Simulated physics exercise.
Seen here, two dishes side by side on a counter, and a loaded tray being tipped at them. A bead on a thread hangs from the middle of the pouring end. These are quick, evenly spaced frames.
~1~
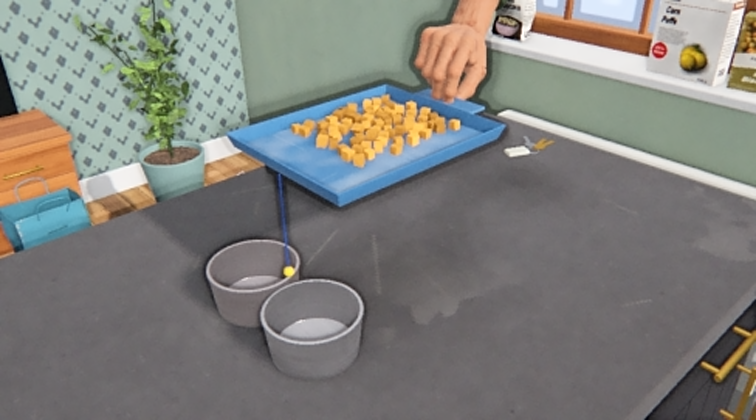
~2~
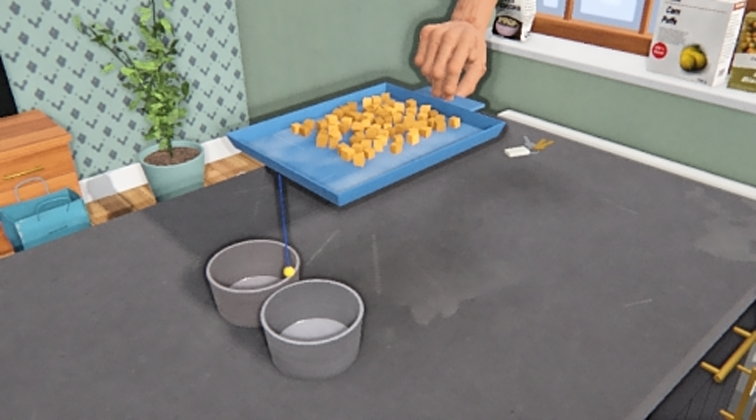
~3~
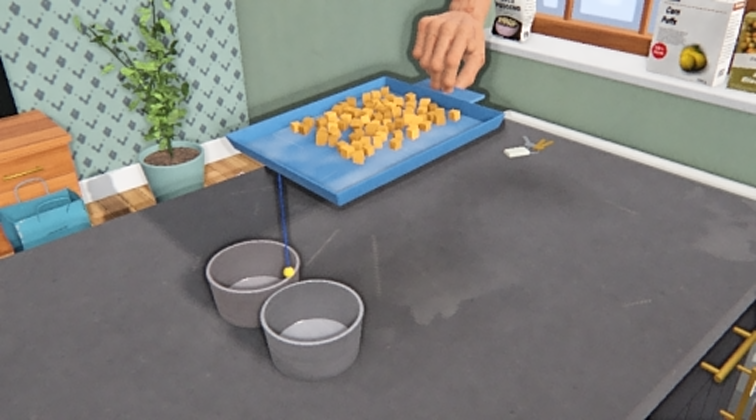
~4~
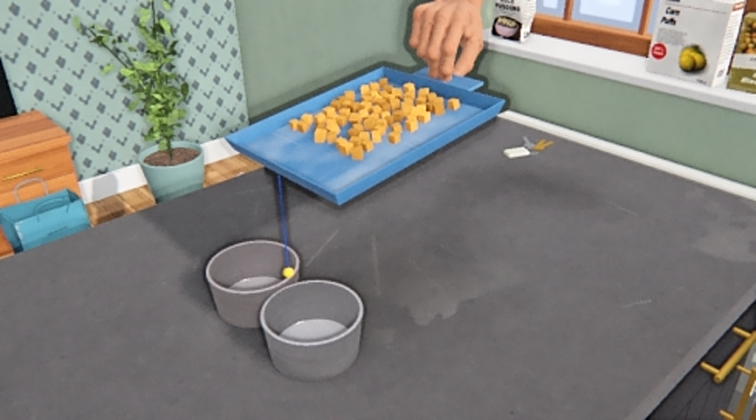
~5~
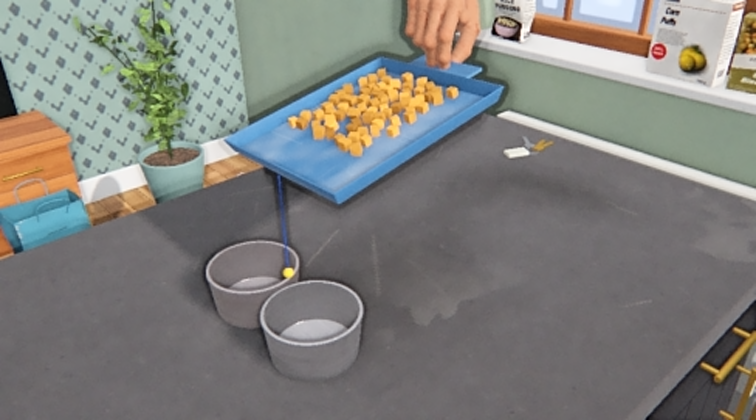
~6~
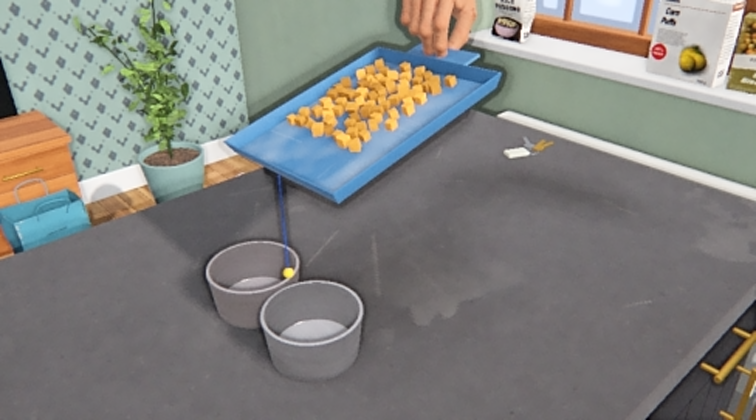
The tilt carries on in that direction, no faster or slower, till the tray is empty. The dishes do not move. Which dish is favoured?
It favours the left dish.
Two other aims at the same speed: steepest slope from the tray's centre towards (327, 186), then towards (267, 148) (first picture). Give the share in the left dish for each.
About 0 and 70 per cent.
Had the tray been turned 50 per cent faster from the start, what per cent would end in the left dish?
Roughly 40 in a hundred.
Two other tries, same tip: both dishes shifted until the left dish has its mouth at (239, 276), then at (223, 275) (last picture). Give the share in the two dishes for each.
Near 70 % and 80 %.
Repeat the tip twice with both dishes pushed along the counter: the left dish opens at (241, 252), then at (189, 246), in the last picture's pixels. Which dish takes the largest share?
First the left one, then right.
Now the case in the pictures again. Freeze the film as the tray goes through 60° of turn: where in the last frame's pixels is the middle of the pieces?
At about (263, 143).
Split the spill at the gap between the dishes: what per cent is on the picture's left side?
About 100 per cent.
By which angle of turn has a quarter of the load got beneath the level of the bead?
Roughly 80°.
Just after the last frame, tray tipped steeply; almost all on the tray; just a few outside both; about a tenth in the air.
A moment on, tray tipped right over; roughly half on the tray; just a few in the right dish; about a tenth in the left dish; roughly a quarter outside both; roughly a quarter in the air.
Further on, tray tipped past a quarter turn; about a tenth in the right dish; roughly half in the left dish; roughly a third outside both.
When it is over, tray tipped past a quarter turn; about a tenth in the right dish; roughly half in the left dish; roughly a third outside both.
